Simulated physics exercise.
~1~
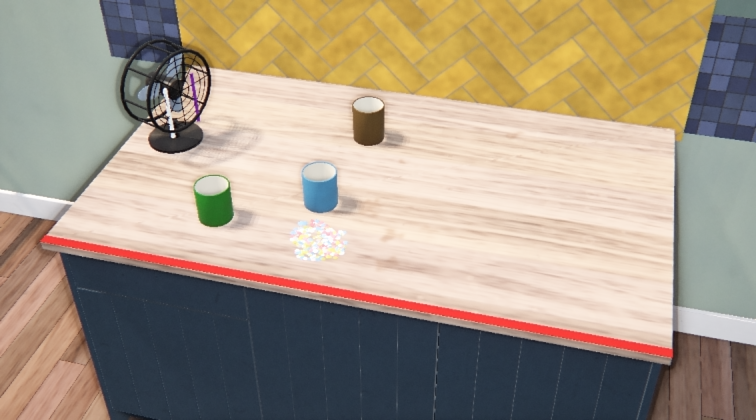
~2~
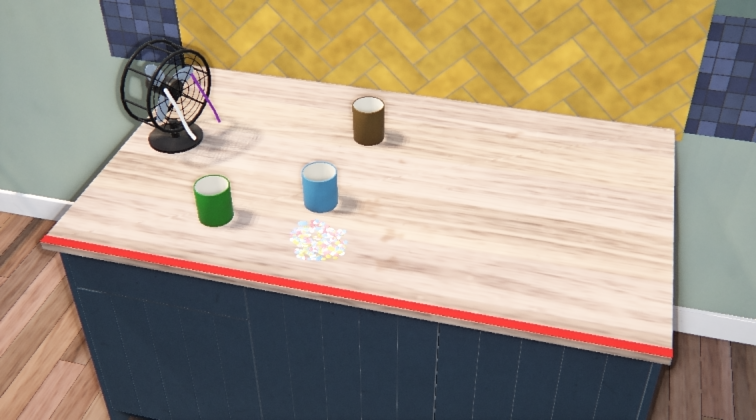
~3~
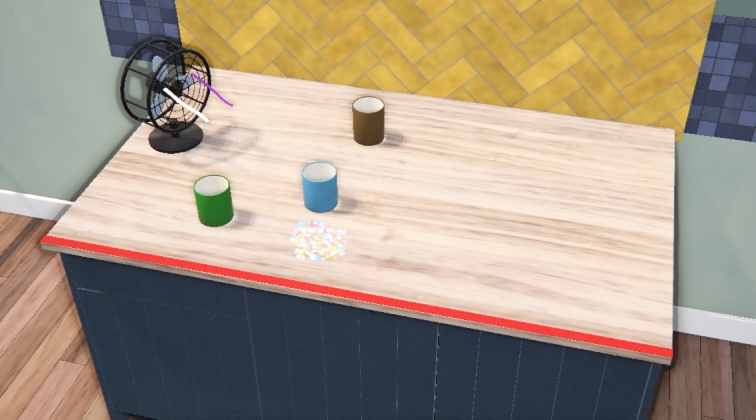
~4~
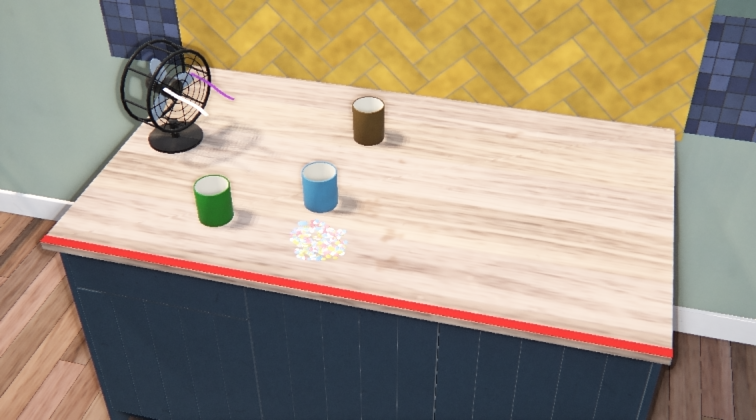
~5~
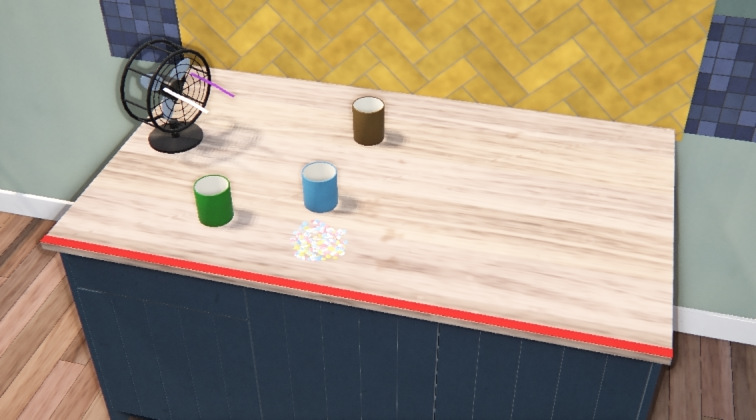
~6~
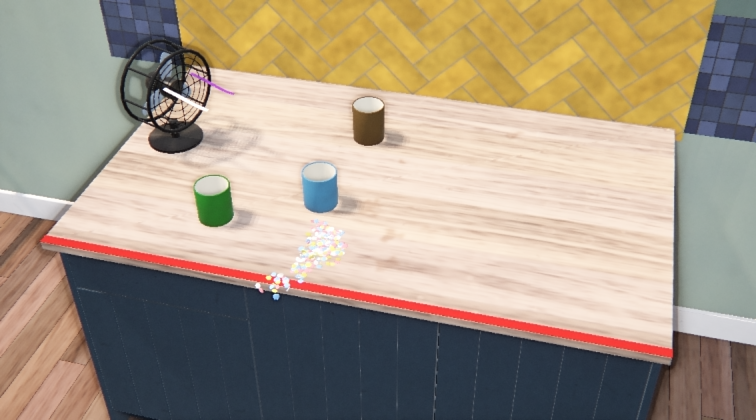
The footage shows white and purple ribbons on a black table fan lifting and streaming outward beside three mugs on a wooden counter, while a patch of paper dots lies still before some scatter front-left across the red edge.
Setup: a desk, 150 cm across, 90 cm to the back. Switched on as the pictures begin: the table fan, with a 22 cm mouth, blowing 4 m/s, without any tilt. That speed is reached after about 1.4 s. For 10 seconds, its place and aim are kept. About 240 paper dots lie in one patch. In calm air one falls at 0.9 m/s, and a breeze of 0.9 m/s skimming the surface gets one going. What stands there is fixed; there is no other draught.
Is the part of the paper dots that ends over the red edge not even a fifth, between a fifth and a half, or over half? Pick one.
It is over half.
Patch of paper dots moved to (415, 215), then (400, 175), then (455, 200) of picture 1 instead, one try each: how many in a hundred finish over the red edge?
About 2, 0 and 0 in a hundred, in that order.
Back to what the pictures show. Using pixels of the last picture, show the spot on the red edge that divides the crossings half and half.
(326, 294).
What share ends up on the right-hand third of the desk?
Roughly 0 in a hundred.
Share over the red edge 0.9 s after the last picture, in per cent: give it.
I reckon close to 80 %.
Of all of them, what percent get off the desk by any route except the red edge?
I would say close to 25 %.
Then, 0.9 s after the last picture, 75 % are over the red edge; the middle of those still in play is near (636, 302); 67 % have settled or left.
Then, 2.1 s after the last picture, 76 % are over the red edge; 98 % have settled or left.
Then, 4.4 s after the last picture, 77 % are over the red edge; 100 % have settled or left.
Then, 8.9 s after the last picture, at the end, 77 % are over the red edge.
